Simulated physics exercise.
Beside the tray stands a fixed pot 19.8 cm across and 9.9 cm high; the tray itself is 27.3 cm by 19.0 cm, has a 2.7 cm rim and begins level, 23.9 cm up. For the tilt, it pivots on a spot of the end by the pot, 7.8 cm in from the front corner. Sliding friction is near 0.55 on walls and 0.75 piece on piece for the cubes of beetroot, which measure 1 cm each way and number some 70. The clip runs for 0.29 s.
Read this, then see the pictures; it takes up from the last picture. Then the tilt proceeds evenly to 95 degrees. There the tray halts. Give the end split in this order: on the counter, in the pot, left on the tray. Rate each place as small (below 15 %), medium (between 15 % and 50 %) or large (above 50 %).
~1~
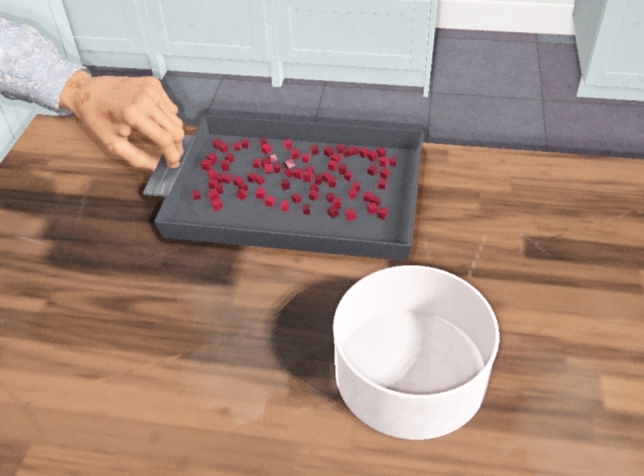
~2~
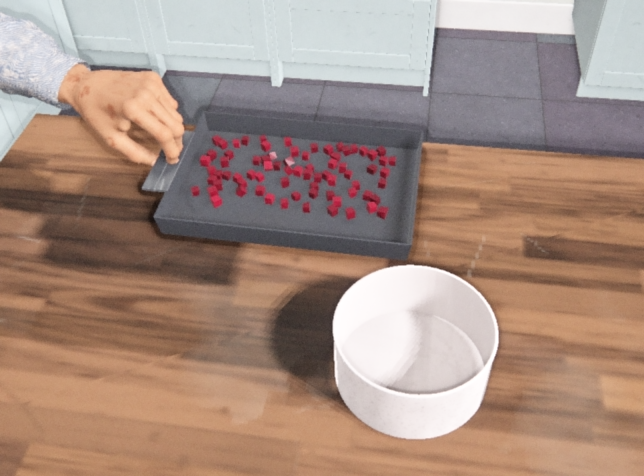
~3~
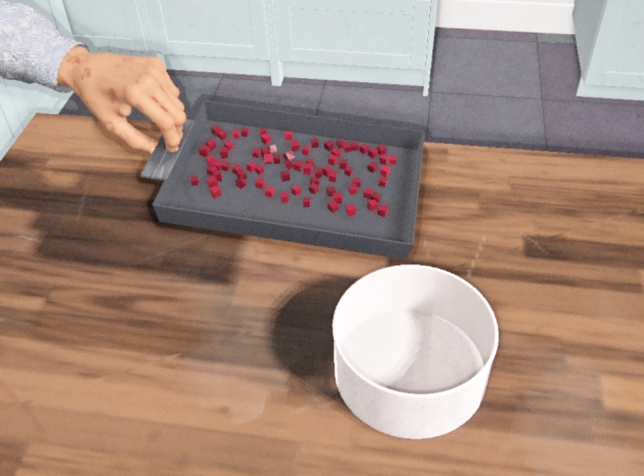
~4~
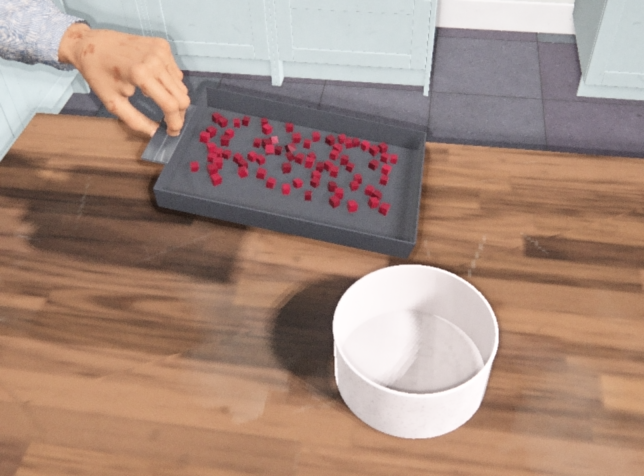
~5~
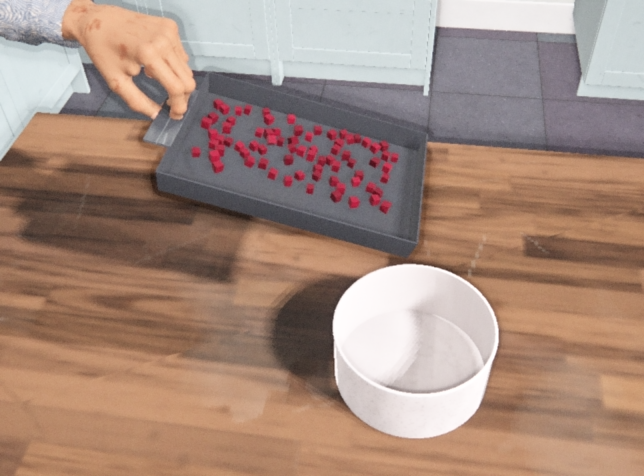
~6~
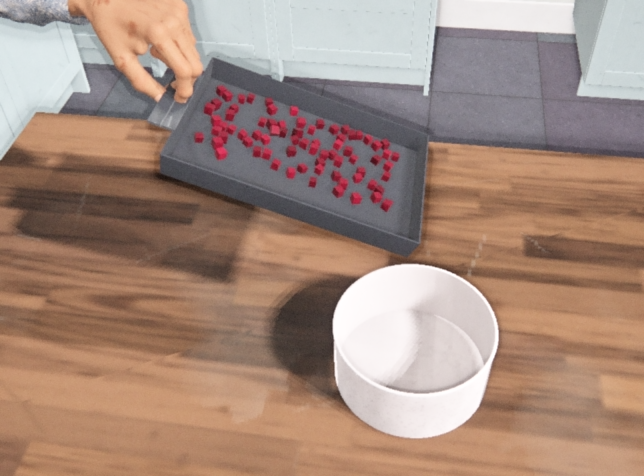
Counter - large; pot - small; tray - medium.
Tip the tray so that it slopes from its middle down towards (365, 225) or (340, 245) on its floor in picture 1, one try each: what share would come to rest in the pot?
That would be close to 90 per cent, then close to 65 per cent.
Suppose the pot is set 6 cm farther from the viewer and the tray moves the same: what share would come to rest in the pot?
I'd put it at around 40 per cent.
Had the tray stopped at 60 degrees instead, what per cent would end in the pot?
That would give about 0 per cent.
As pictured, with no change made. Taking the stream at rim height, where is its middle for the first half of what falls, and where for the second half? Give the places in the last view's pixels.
At roughly (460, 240) first, later on at (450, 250).
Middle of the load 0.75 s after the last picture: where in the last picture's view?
Around (421, 170).
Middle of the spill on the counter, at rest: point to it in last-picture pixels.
The middle of the spill sits at roughly (507, 282).
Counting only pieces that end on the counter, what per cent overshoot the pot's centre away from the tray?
Share: Around 90 %.
Then, 0.45 s after the last picture, tilt 55 degrees; the tray holds 100 %, the pot 0 %.
Then, 0.75 s after the last picture, tilt 79 degrees; the tray holds 70 %, the pot 0 %.
Then, 1.15 s after the last picture, tilt 95 degrees; the tray holds 55 %, the pot 5 %.
In the end, counter 75 %, pot 5 %, tray 25 %.
